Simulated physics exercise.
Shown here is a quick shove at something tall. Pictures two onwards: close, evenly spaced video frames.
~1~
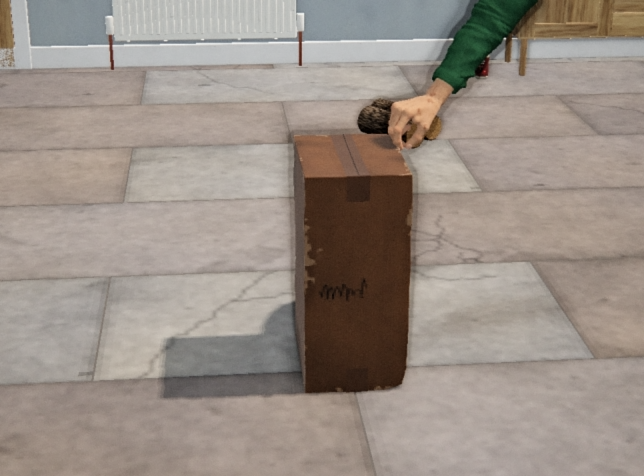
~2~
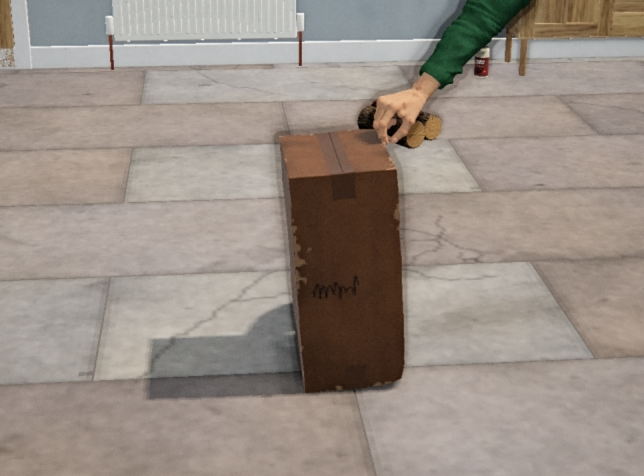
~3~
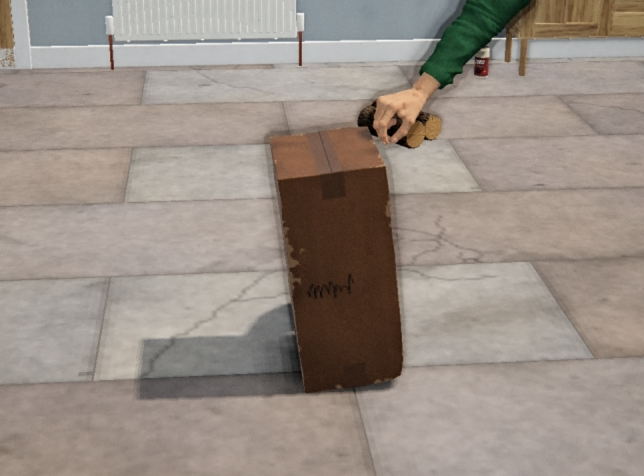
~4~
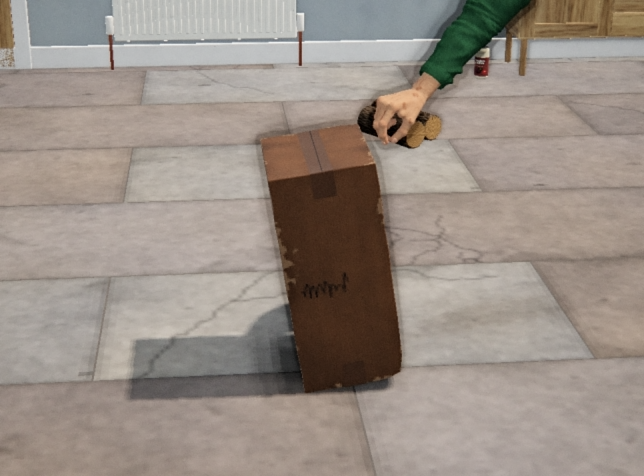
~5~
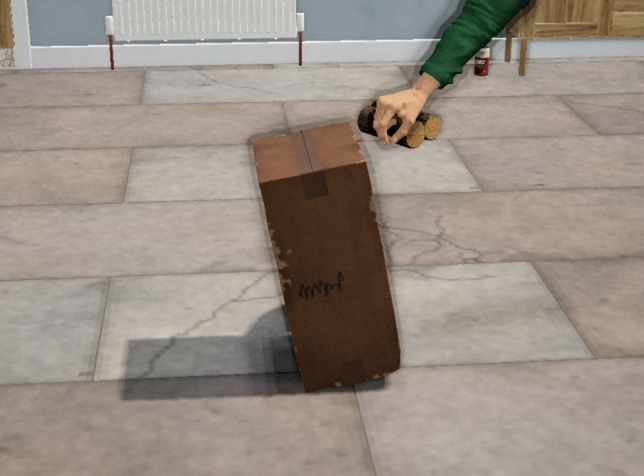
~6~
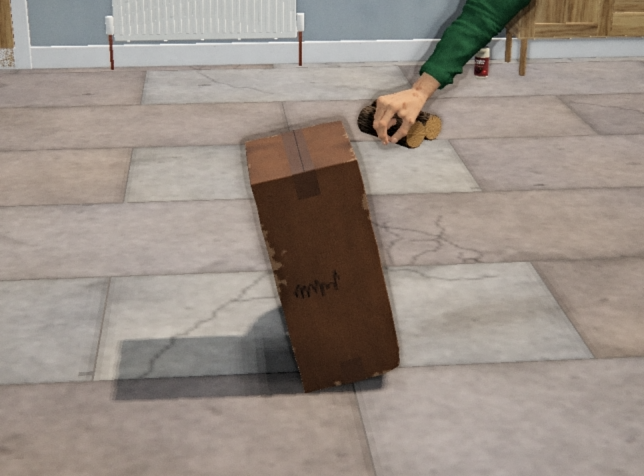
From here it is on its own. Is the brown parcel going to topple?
Yes - it topples.
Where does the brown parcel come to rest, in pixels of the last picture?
At about (187, 324).
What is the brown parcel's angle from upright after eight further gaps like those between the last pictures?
I'd put it at close to 25° off upright.
Then, 0.38 s on from there, brown parcel 44° off upright near (257, 261).
In the end, the brown parcel topples, near (187, 324).
